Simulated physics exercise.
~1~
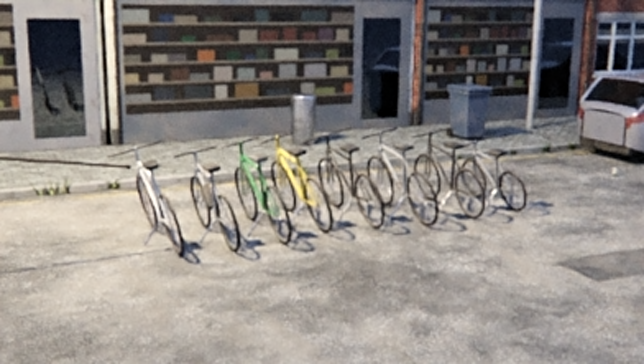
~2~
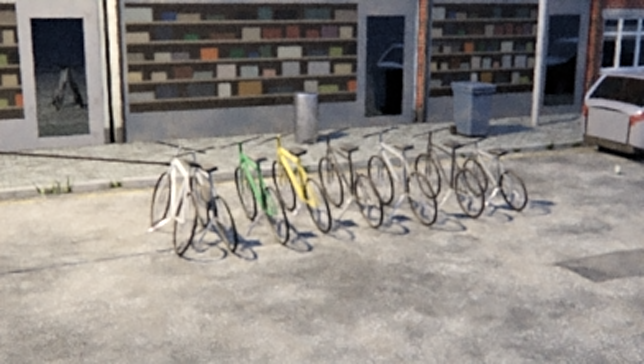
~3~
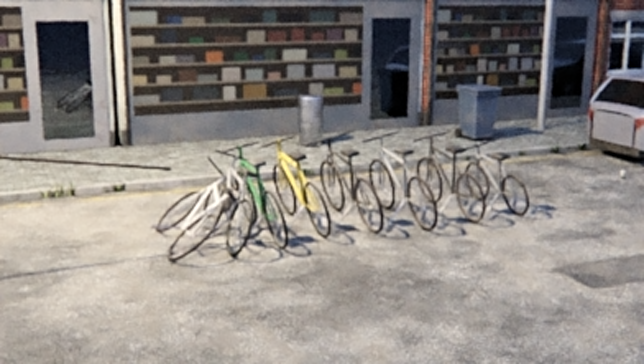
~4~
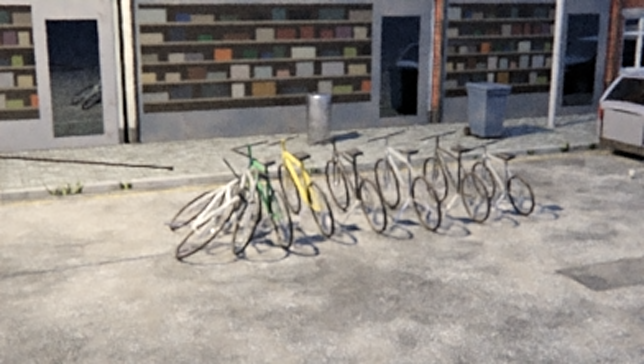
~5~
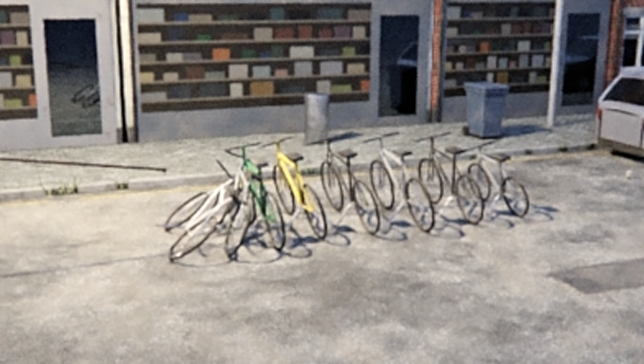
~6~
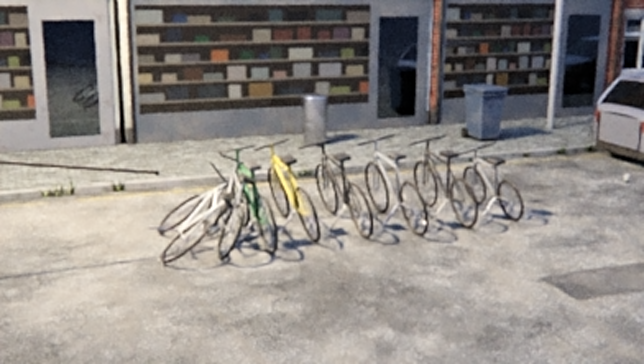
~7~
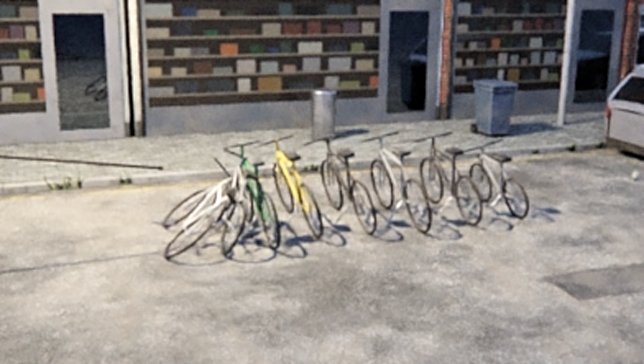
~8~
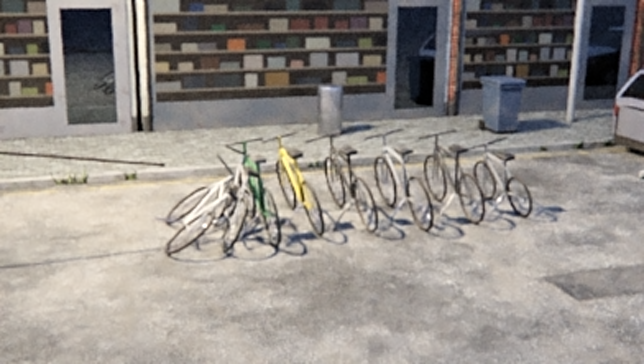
At the start, a row of parked bicycles, one green and one yellow among them, stands on grey pavement before a building with shelf-like windows, a bin and part of a car nearby. A thin pole reaches in from the left and pushes the pale bicycle at the left end, which tips to the right. It drops into its neighbour, which tilts over in turn and comes to lean against the green bicycle. The green one barely shifts and holds. The pole stays still, and the two tangled bicycles rest together while the yellow one and the others remain upright.
